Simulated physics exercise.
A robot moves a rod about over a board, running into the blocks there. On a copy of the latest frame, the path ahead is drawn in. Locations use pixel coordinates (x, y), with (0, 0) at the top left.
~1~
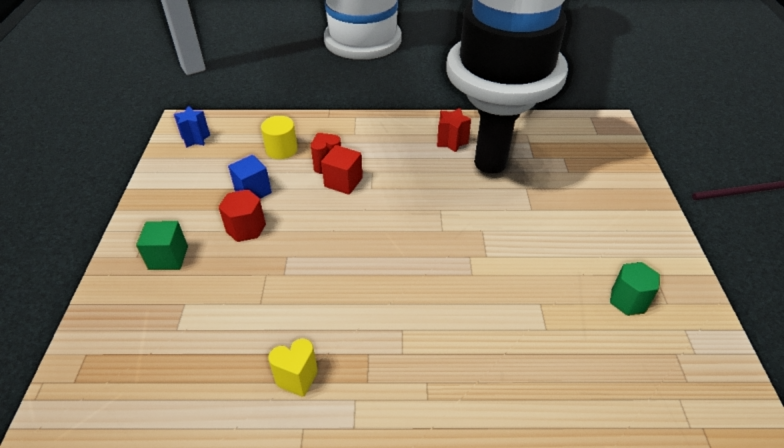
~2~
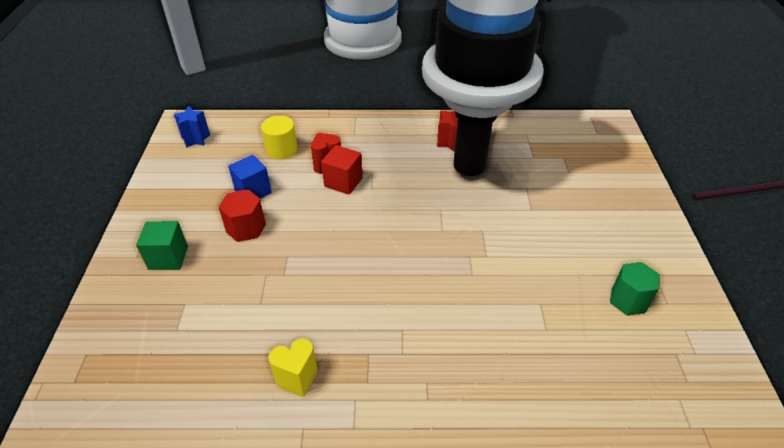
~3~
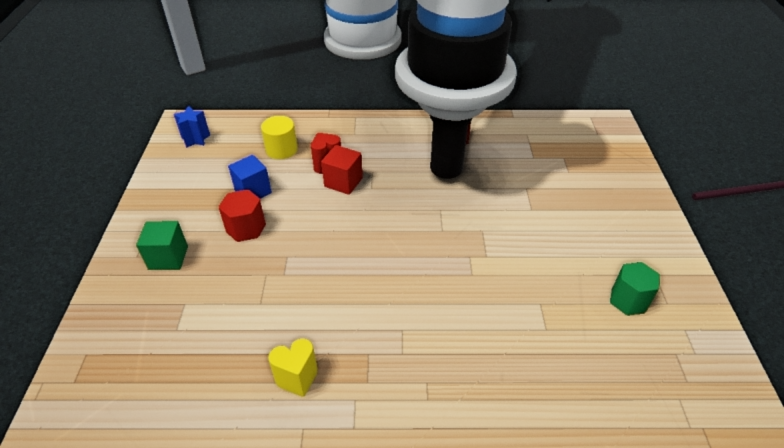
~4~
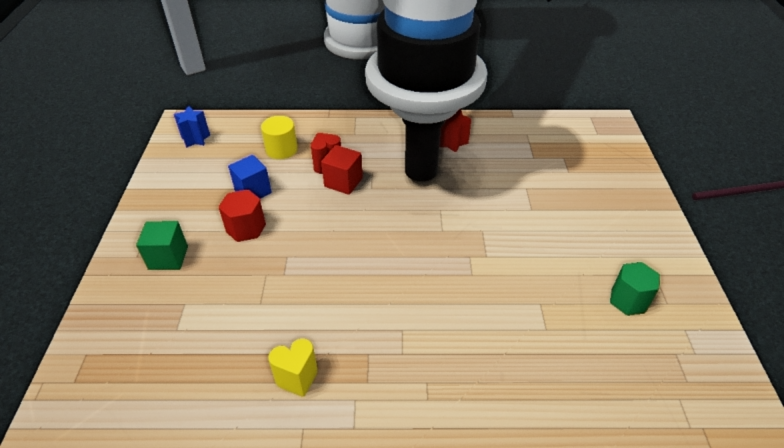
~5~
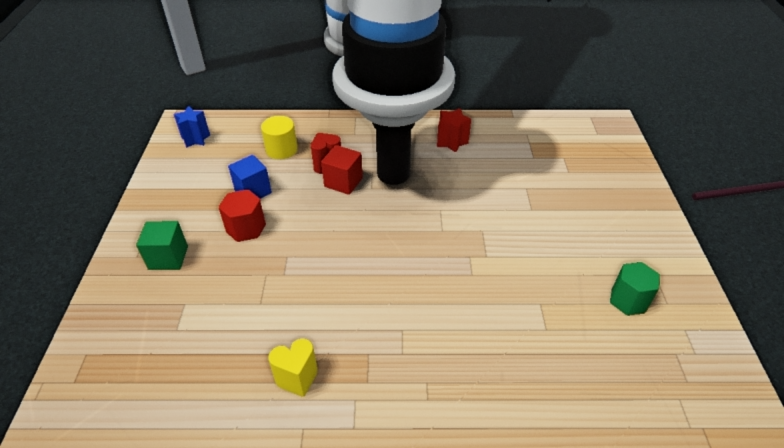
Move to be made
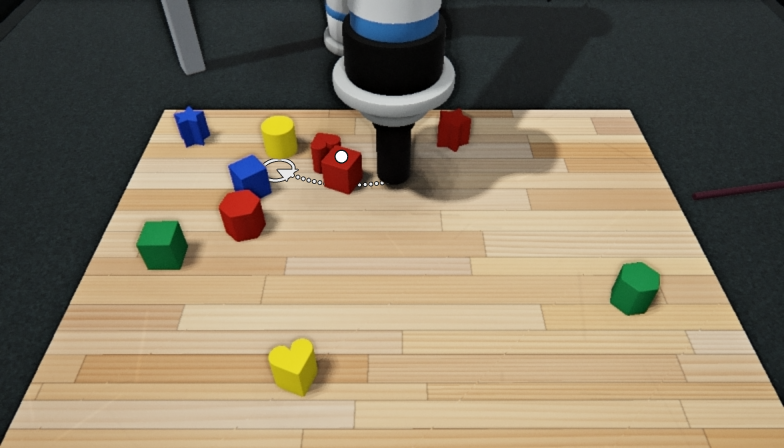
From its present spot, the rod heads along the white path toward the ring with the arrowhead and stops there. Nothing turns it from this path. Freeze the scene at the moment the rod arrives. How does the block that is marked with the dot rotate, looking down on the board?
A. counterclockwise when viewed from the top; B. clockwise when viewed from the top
Answer: A.
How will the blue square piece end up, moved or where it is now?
The result: It moves.
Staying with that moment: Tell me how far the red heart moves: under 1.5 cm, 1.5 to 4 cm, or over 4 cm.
Travels under 1.5 cm.
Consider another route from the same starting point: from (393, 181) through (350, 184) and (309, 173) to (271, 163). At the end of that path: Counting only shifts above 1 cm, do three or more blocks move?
I expect so.
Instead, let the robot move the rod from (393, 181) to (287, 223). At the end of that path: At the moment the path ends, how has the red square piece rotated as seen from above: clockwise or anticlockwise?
That block twists clockwise.
The drawn path runs from (393, 181) via (352, 185) and (312, 181), ending at (277, 170); the dot is on the red square piece.
On the path given first. One third of the way, rod (352, 178); red heart (317, 138), turned 40° clockwise; red square piece (318, 156).
Two thirds of the way, rod (311, 174); blue square piece (243, 167); red heart (317, 138), turned 45° clockwise; red square piece (276, 154), turned 15° anticlockwise.
At the end, rod (276, 163); blue square piece (230, 170), turned 35° anticlockwise; yellow circular block not moved; red heart (316, 138), turned 45° clockwise; red square piece (240, 147), turned 40° anticlockwise.
